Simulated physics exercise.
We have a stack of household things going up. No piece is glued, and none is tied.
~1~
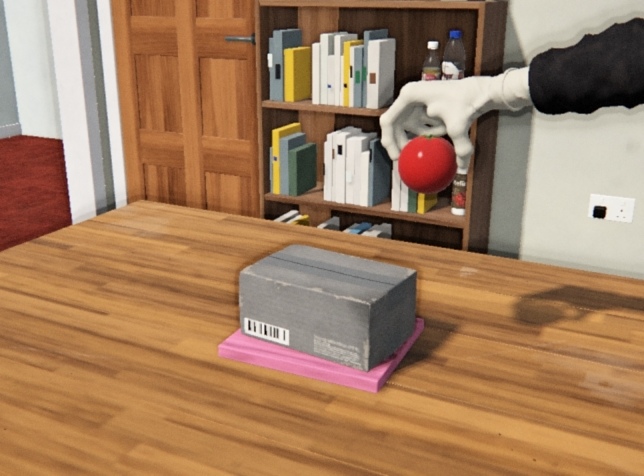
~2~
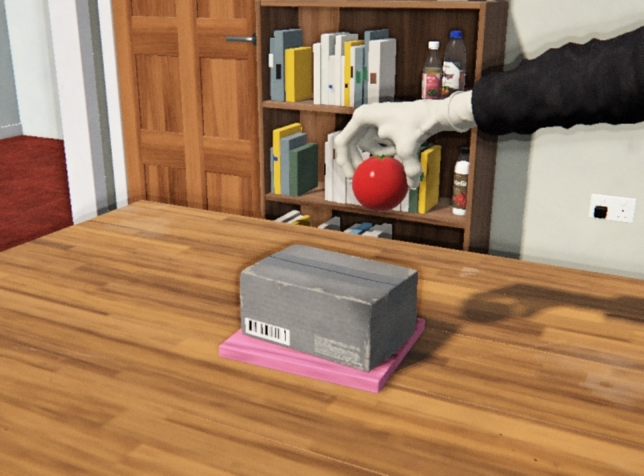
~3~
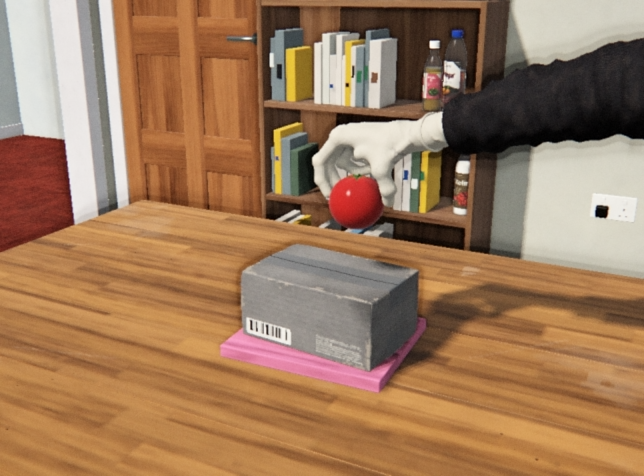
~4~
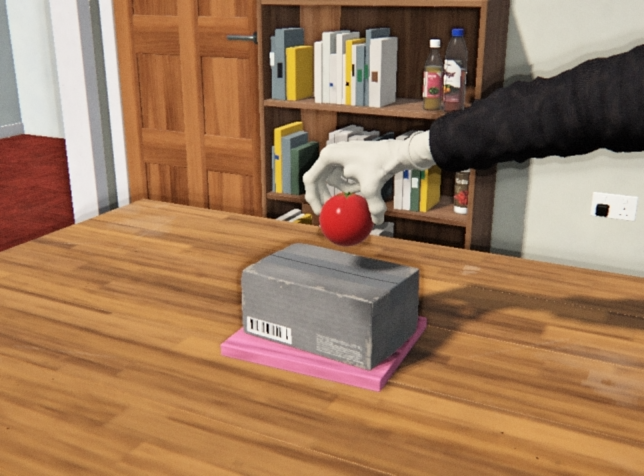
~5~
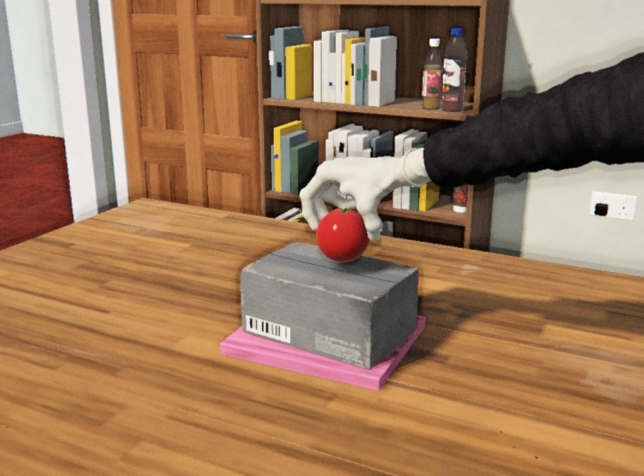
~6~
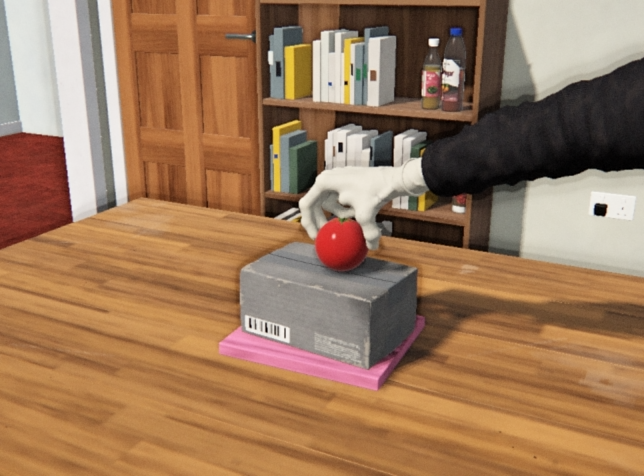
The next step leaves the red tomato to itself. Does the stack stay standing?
Yes: It will remain standing.
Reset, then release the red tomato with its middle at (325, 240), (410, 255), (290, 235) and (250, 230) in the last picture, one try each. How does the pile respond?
Well, on the first go it stays steady, on the second it tumbles down, on the third it stays steady, and on the fourth it tumbles down.
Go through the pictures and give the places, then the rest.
Coming down; red tomato (428, 165), in the first picture.
Coming down; red tomato (380, 183), in the second picture.
Coming down; red tomato (357, 202), in the third picture.
Coming down; red tomato (347, 219), in the fourth picture.
Coming down; red tomato (343, 235), in the fifth picture.
Set down, still held; red tomato (342, 244), in the sixth picture.
Then, 0.20 s later than the last frame, all is still.
Then, 0.60 s later than the last frame, red tomato resting near (342, 245).
When it is over, all 3 as before. End places, in pixels of the last picture, red tomato near (341, 244). The pile stays up.
